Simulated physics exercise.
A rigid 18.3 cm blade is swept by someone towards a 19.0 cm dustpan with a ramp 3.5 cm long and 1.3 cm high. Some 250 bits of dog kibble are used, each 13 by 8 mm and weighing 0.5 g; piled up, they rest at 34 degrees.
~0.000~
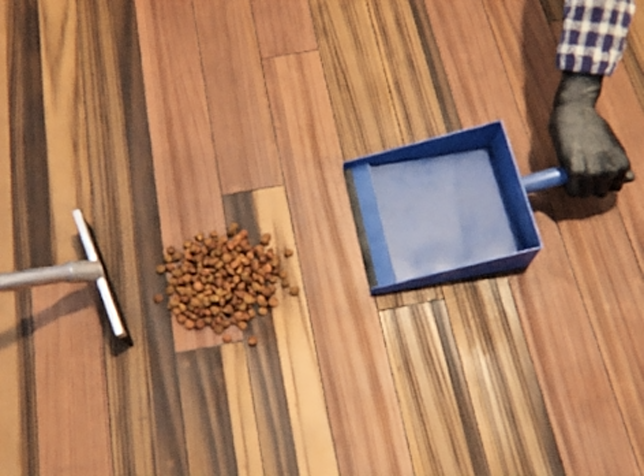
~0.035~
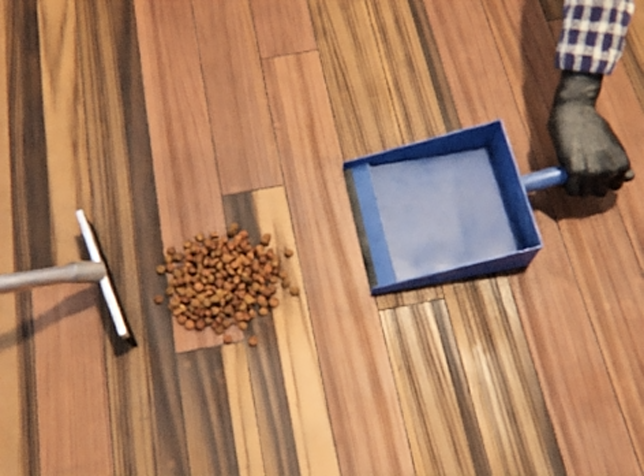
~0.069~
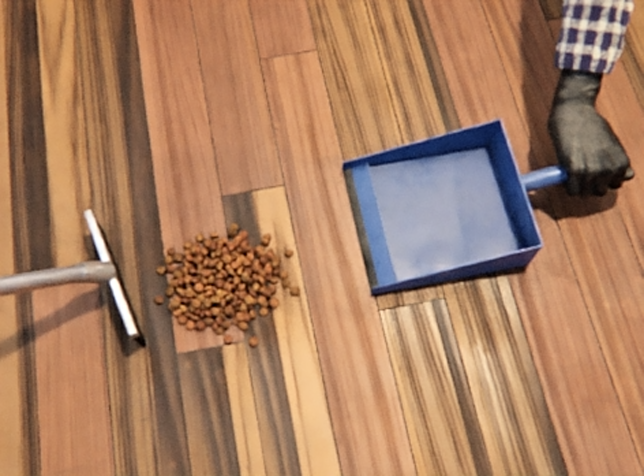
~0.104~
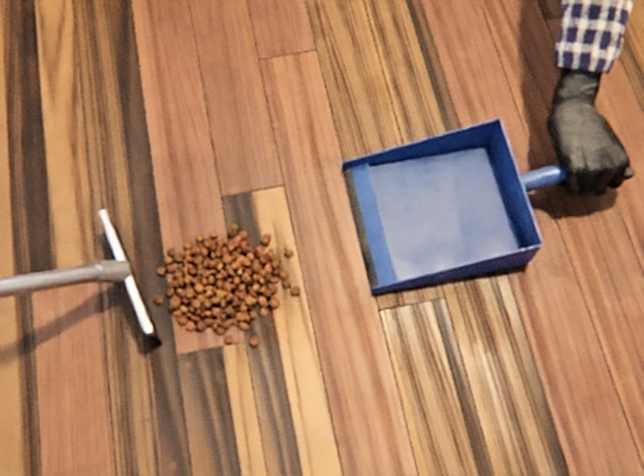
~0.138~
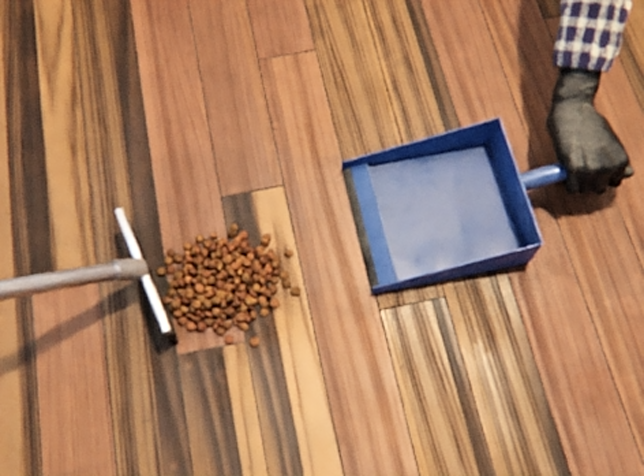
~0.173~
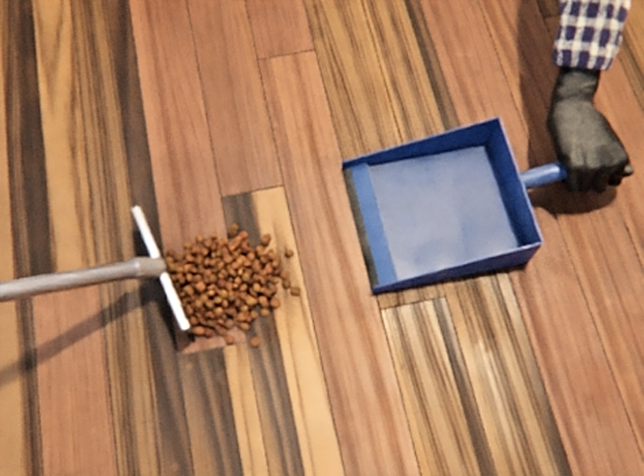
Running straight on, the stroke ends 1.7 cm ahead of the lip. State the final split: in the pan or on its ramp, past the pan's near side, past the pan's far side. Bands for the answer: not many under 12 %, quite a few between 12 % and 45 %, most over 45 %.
Pan: Quite a few; near side: Quite a few; far side: Not many.
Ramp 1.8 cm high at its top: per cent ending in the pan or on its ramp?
Near 15 per cent, then.
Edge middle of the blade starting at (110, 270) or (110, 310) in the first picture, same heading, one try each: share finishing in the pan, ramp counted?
Some 25 and 15 per cent.
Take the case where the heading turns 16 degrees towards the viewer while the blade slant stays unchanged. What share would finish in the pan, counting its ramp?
Roughly 5 per cent.
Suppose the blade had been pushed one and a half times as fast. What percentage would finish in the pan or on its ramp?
About 30 per cent.
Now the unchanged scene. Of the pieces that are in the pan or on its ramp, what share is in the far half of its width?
Close to 20 %.
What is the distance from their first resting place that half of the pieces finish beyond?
I'd say near 20 cm.
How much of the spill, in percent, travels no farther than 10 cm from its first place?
It comes to near 5 percent.
After 0.36 s, middle of the blade 15 cm from the lip; 0 % over the lip, far side 0 %, near side 15 %.
After 0.48 s, middle of the blade 7 cm from the lip; 0 % over the lip, far side 0 %, near side 15 %.
After 0.73 s, middle of the blade 4 cm from the lip; 20 % over the lip, far side 0 %, near side 20 %.
At rest (1.2 s), pan 20 %, near side 20 %, far side 0 %, in front of the lip or behind the blade 55 %.
